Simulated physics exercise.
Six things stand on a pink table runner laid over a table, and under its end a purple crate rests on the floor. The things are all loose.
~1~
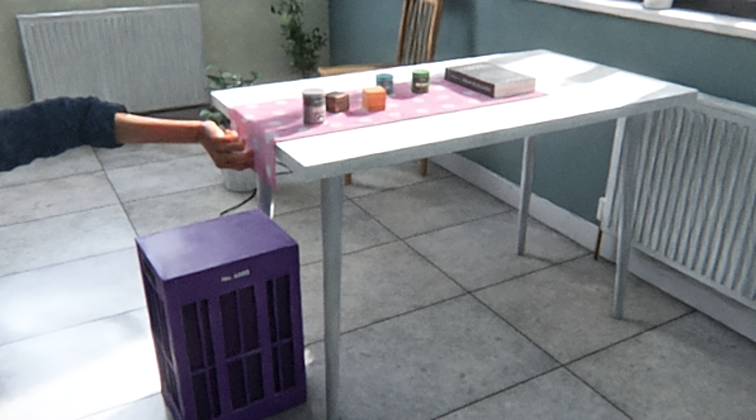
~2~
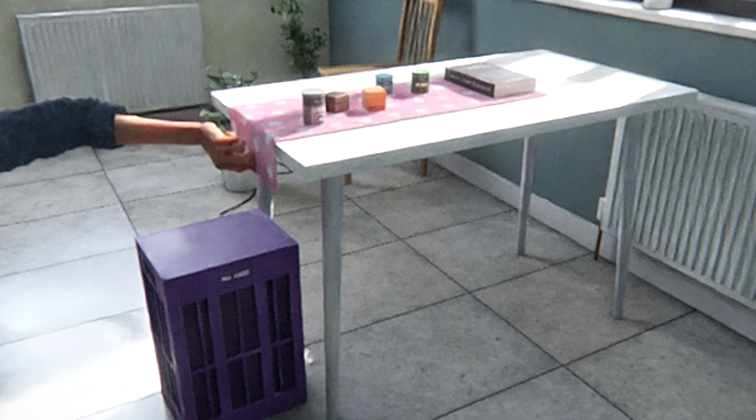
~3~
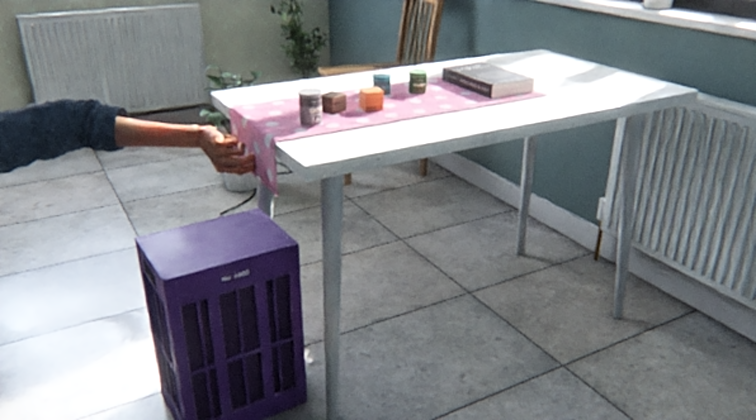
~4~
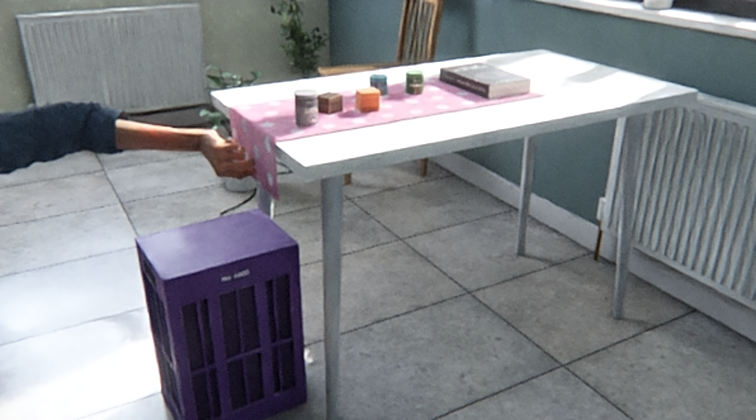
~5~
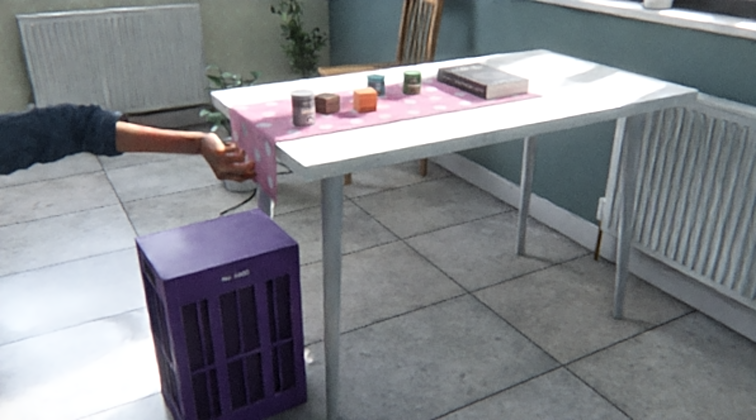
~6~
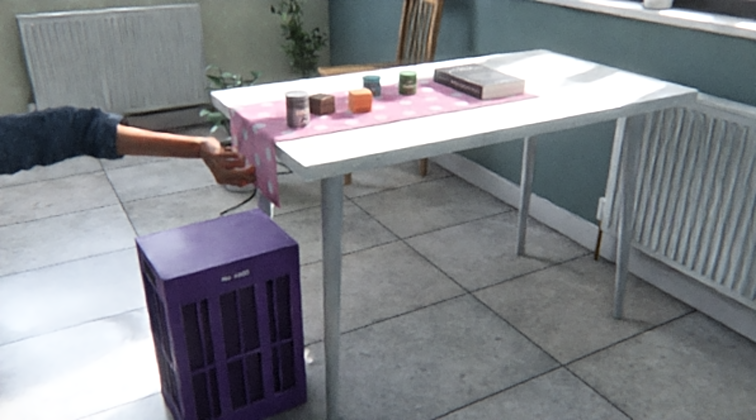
We see a hand gripping the hanging end of a pink runner on a white table and drawing it slowly down above a purple crate, while the cans, cubes and book on it shift slightly left together, still upright.
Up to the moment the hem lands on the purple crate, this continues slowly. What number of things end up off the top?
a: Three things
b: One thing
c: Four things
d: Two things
Answer: B.
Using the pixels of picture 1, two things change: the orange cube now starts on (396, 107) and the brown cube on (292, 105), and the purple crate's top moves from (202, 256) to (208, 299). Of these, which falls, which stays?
Orange cube: Safe; brown cube: Lost.
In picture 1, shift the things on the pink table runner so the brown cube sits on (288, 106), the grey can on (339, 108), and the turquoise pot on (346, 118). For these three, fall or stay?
Brown cube - leaves the top. Grey can - stays aboard. Turquoise pot - stays aboard.
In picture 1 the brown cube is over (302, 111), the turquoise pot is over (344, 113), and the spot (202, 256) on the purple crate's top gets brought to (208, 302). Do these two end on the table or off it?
Outcome: Brown cube is gone; turquoise pot is gone.
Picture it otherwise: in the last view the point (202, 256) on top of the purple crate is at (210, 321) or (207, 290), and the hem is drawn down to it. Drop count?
Then 3 and 2.
Soon after, hem near (256, 208); all still up.
Then, hem on the crate; grey can gone.
At rest, hem on the crate; grey can gone. The answer is one.
